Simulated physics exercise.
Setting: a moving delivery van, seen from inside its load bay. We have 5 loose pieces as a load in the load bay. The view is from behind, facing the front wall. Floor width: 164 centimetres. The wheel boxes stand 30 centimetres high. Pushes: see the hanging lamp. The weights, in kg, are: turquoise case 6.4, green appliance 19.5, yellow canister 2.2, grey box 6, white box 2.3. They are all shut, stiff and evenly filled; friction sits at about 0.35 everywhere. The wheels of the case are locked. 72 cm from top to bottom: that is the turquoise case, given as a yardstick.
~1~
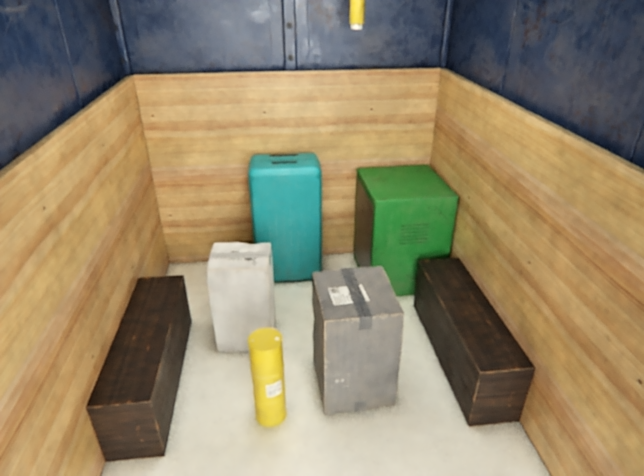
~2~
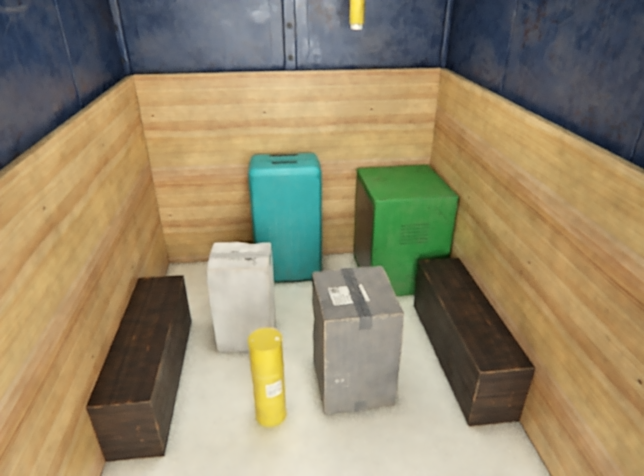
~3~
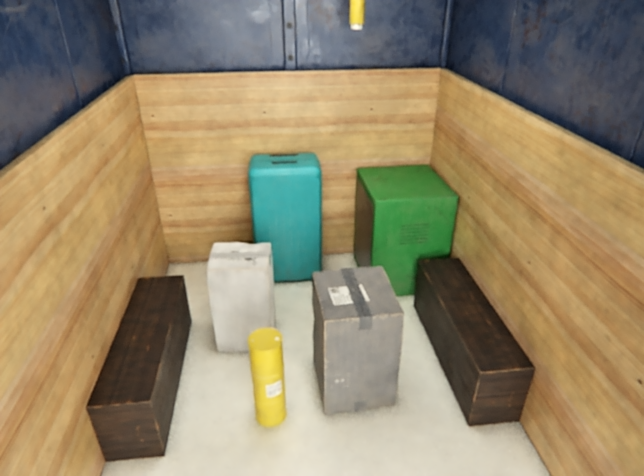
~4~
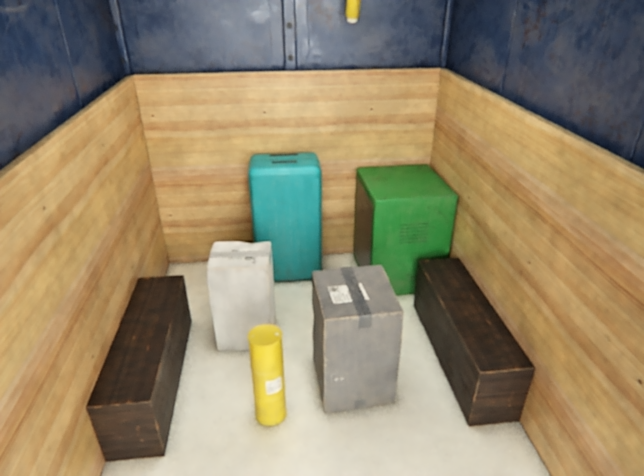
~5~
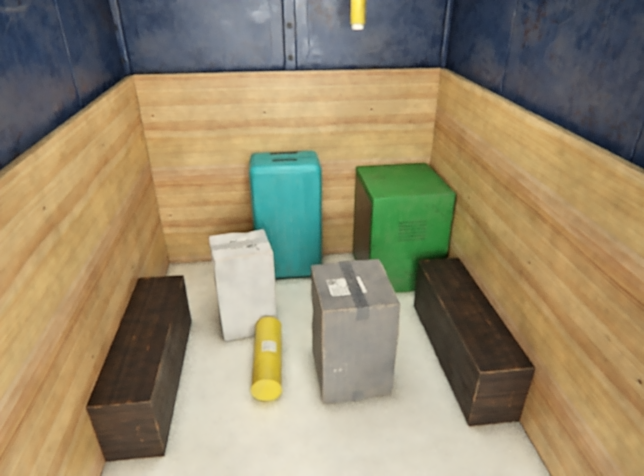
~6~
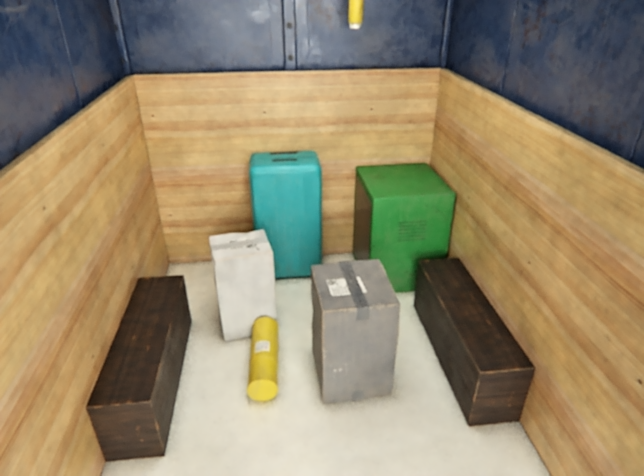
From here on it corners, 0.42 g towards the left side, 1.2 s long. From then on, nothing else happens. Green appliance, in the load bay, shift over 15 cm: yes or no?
Yes.
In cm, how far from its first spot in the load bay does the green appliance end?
Start to finish, roughly 32 cm.
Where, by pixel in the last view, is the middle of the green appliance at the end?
It ends up at about (344, 230).
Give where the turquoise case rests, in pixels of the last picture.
It ends up near (237, 219).
Then, 0.60 s past the last view, push 0.42 g left; green appliance shifted 4 cm near (394, 227); yellow canister on its side; white box shifted 13 cm.
Then, 0.90 s past the last view, push 0.42 g left; green appliance shifted 13 cm near (378, 228); yellow canister on its side; white box shifted 20 cm.
Then, 1.10 s past the last view, push 0.34 g left; green appliance shifted 23 cm near (360, 229); yellow canister on its side; grey box shifted 25 cm.
Finally, on their side or leaning hard in the load bay, yellow canister; not toppled but over 15 cm from the start, turquoise case, green appliance, grey box and white box. In the last view, green appliance near (344, 230).
